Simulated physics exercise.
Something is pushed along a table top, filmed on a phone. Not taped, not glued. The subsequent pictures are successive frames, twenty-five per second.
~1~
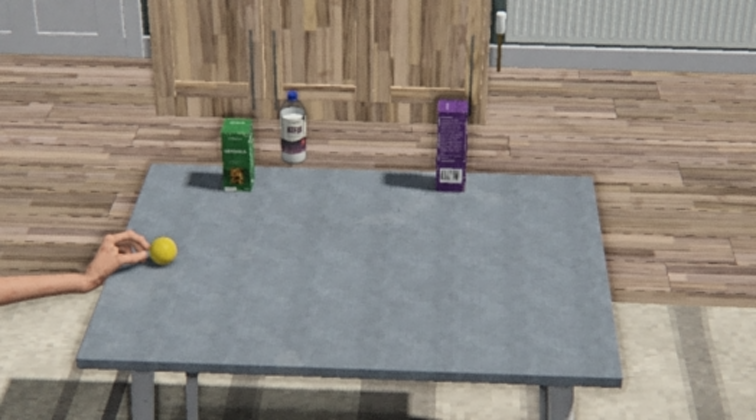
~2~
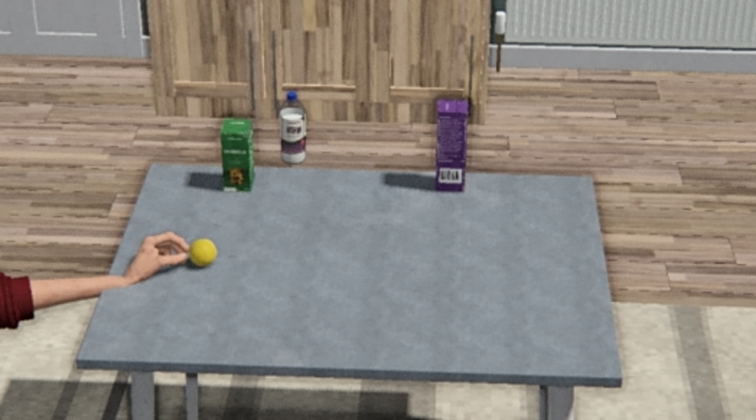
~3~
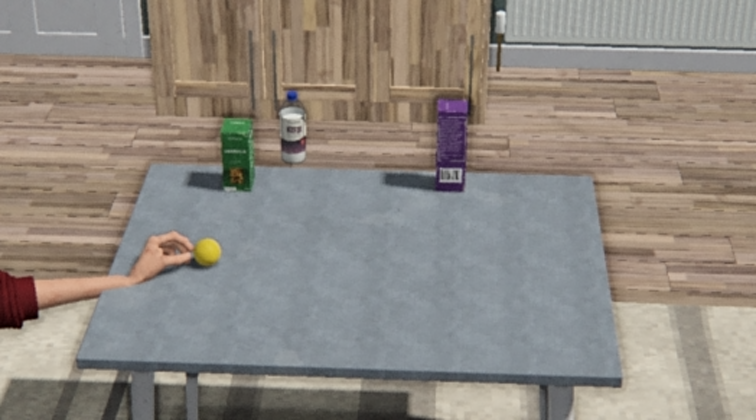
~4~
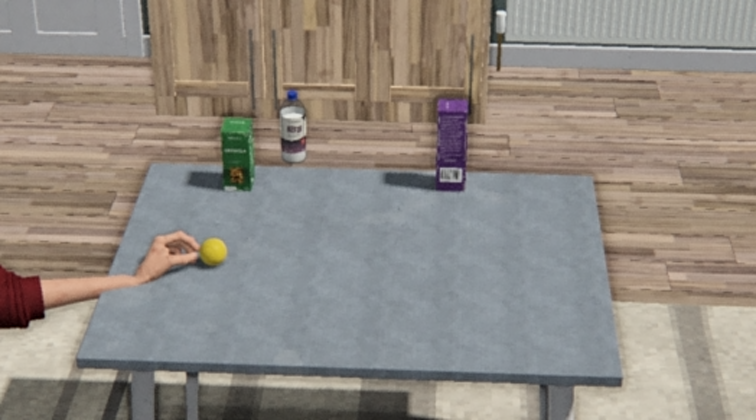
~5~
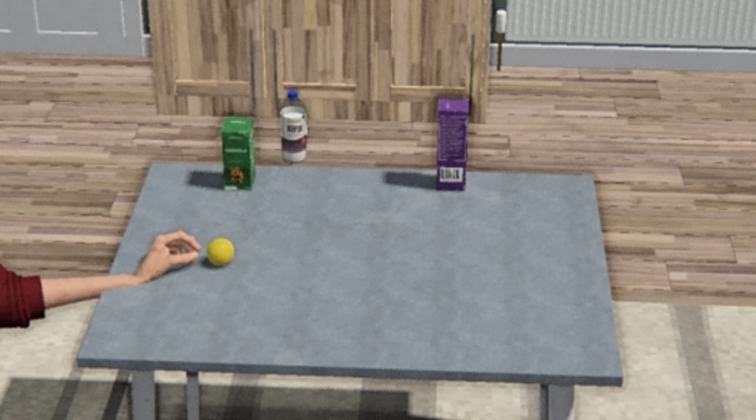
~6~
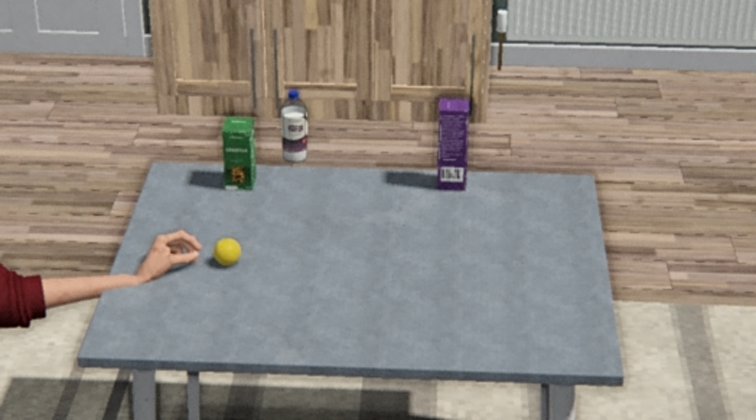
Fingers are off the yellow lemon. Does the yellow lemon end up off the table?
Pretty sure it is up there at the end, you know.
Then, 0.10 s later than the last frame, yellow lemon moved about its own width near (241, 252).
Then, 0.20 s later than the last frame, yellow lemon moved about its own width near (253, 253).
Then, 0.30 s later than the last frame, yellow lemon moved well along near (262, 253).
Then, 0.50 s later than the last frame, yellow lemon moved well along near (275, 253).
When it is over, moved from the start, yellow lemon. End places, in pixels of the last picture, yellow lemon near (278, 253).
